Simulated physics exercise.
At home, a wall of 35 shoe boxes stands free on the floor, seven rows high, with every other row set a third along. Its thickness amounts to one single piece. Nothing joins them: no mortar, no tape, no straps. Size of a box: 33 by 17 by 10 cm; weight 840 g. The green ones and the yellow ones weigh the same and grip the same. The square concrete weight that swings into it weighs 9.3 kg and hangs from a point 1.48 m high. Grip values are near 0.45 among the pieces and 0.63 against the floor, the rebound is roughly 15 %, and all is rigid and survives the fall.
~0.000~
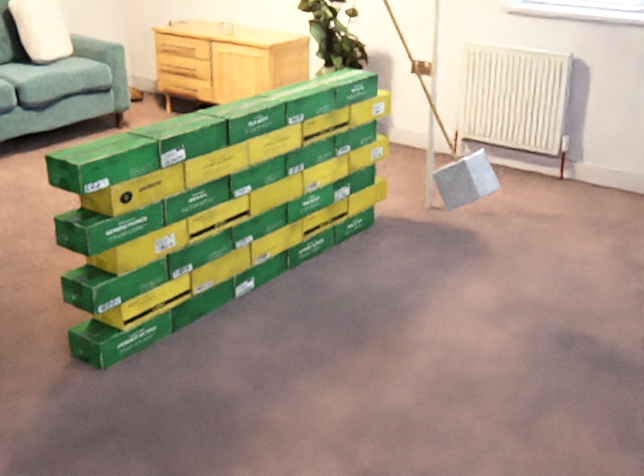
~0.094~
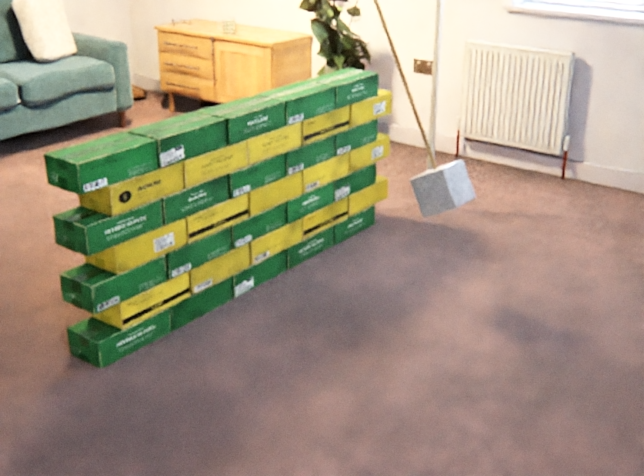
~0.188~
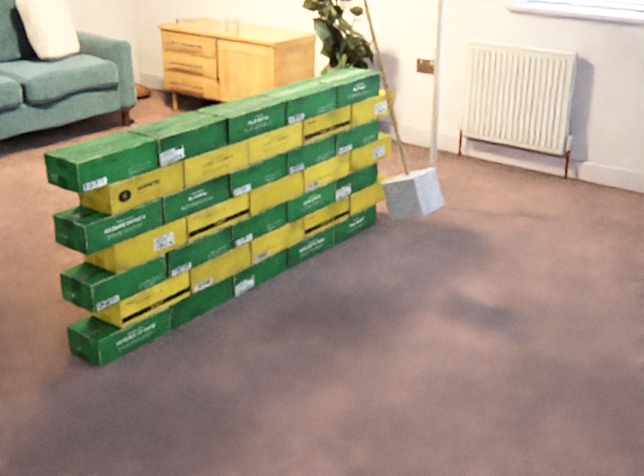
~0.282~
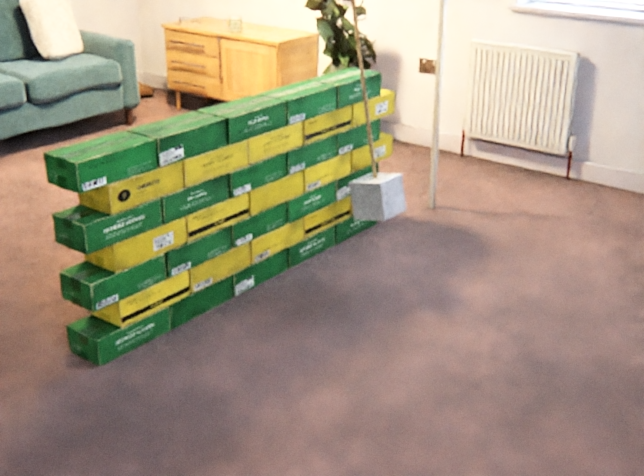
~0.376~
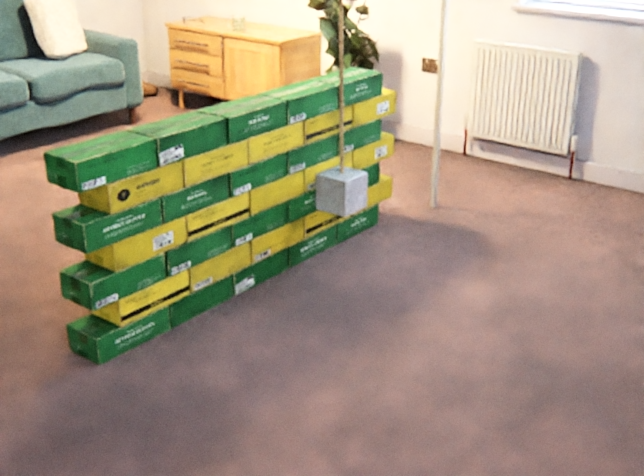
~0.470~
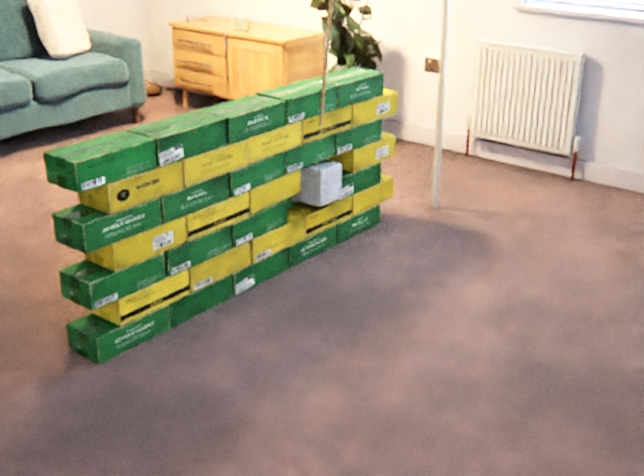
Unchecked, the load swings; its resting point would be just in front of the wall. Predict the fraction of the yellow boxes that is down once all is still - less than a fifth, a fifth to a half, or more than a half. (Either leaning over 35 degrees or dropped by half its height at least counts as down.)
The part down is smaller than one fifth.
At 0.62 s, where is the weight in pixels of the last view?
Around (294, 169).
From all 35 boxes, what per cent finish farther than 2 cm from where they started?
The answer is 15 percent.
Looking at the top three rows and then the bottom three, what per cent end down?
I'd put the top at 0 per cent and the bottom at 10 per cent.
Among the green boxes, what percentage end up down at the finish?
Taking the green group, 0 in a hundred end up down.
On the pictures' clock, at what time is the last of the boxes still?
Around 1.5 s.
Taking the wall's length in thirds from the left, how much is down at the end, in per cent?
Left third 0 per cent, middle 0 per cent, right 10 per cent.
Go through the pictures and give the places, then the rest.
In the first frame (we follow the side turned to the camera; the camera moves round a little), weight (478, 176) line 32° before plumb; top yellow box (150, 189); top green box (258, 123); no piece has moved.
Weight (455, 186) line 26° before plumb; top yellow box (149, 188), in the second frame.
Weight (424, 195) line 19° before plumb; top yellow box (149, 187), in the third frame.
Weight (388, 200) line 11° before plumb; top yellow box (148, 187), in the fourth frame.
Weight (351, 198) line 1° before plumb; top yellow box (148, 187), in the fifth frame.
Weight (326, 187) line 6° past plumb; top yellow box (148, 187); top green box (258, 122); 7 stirred so far, in the sixth frame.
Around 0.53 s, line 9° past plumb; none of the 15 yellow boxes down (0 of 35 in all colours); top yellow box unmoved; top green box displaced 12 mm.
Around 0.62 s, line 13° past plumb; none of the 15 yellow boxes down (0 of 35 in all colours); top yellow box unmoved; top green box displaced 20 mm.
Around 0.82 s, line 17° past plumb; 1 of the 15 yellow boxes down (2 of 35 in all colours); top yellow box unmoved; top green box tipped 11°.
Around 1.22 s, line 8° past plumb; 1 of the 15 yellow boxes down (2 of 35 in all colours); top yellow box unmoved; top green box displaced 15 mm.
Finally (1.8 s), line 14° before plumb; 1 of the 15 yellow boxes down (2 of 35 in all colours); top yellow box unmoved; top green box displaced 15 mm. That is 7 per cent. Seen by the last camera, middles, top yellow box near (131, 181), top green box near (240, 118).
